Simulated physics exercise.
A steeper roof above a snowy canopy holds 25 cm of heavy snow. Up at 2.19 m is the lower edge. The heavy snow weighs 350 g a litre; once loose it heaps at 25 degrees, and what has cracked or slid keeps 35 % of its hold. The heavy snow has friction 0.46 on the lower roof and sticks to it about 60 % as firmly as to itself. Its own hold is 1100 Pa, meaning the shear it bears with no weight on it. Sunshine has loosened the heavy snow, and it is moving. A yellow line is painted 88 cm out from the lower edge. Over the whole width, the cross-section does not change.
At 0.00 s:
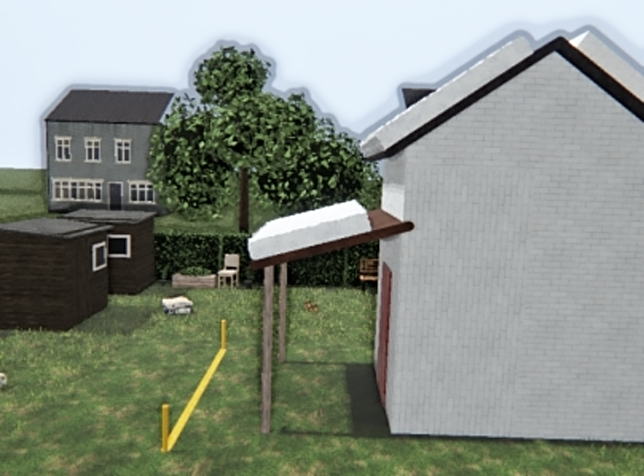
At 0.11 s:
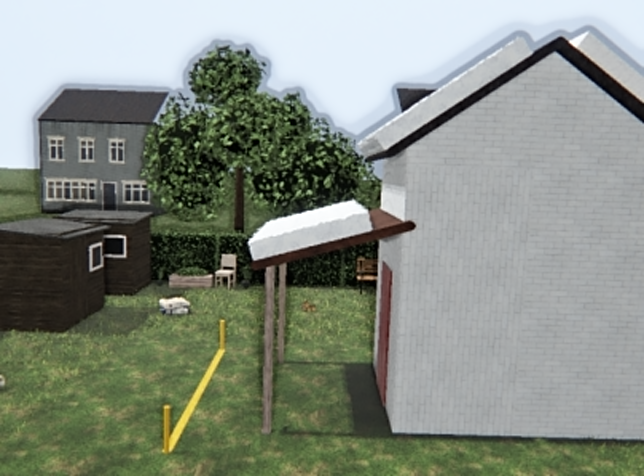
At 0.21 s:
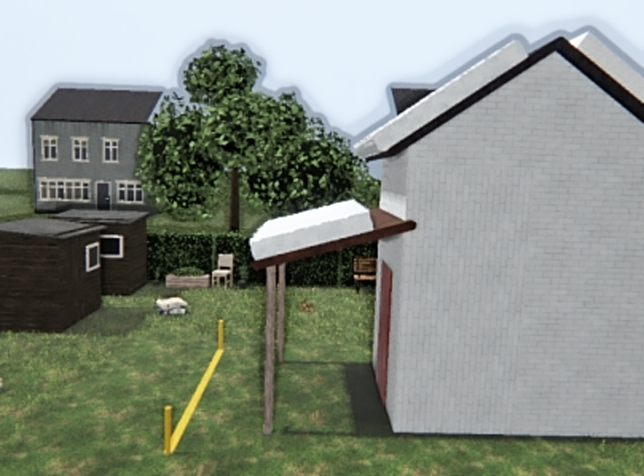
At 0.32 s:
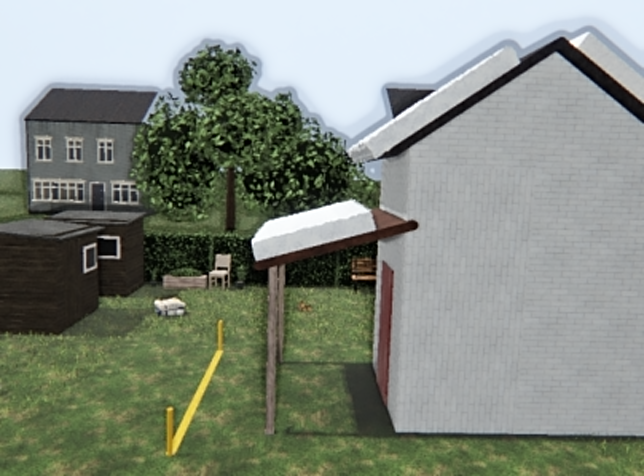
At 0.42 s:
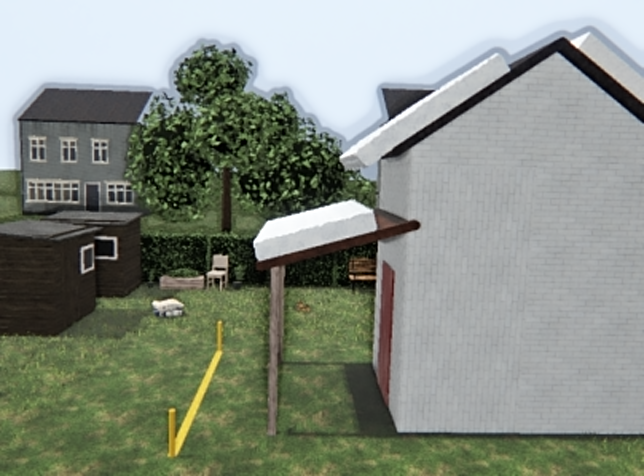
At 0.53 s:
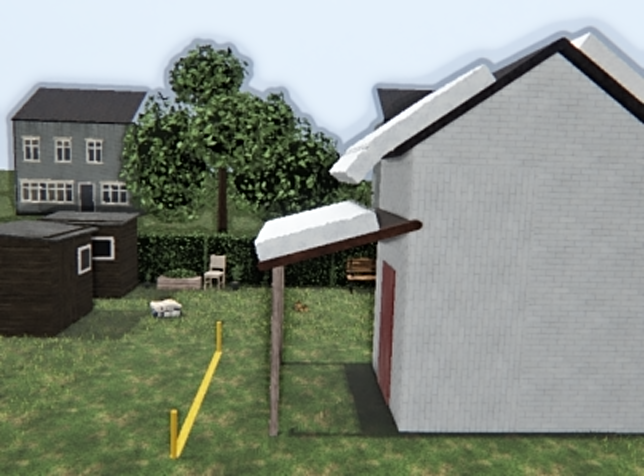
At first, a thick white slab of snow lies on the left slope of a pale brick house, above a snow-covered lean-to and a yellow line on the grass. The slab slides down to the left, slowly then faster, jutting further past the roof edge, while the background drifts slightly left.
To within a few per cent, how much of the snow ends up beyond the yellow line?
About 25 %.
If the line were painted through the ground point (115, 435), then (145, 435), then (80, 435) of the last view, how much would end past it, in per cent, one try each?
Roughly 6 %, then 14 %, then 2 %.
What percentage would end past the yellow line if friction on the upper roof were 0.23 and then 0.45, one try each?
20 %, then 1 %.
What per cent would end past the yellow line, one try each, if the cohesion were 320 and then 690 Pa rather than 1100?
Going in order, it's 55 % and then 35 %.
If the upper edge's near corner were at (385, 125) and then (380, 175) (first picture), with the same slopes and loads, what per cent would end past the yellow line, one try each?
In that order: 40 %, 10 %.
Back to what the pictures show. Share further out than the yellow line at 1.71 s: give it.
14 %.
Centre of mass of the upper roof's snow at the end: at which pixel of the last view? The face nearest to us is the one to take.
The middle is near (213, 351) in that view.
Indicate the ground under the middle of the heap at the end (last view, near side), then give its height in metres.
Middle near (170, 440); height roughly 0.3 m.
After 1.07 s, none is below the lower edge and 0 % is past the line.
After 1.71 s, 31 % is below the lower edge and 13 % is past the line.
After 2.36 s, 42 % is below the lower edge and 25 % is past the line.
After 3.00 s, 42 % is below the lower edge and 25 % is past the line.
After 3.10 s, 42 % is below the lower edge and 25 % is past the line.
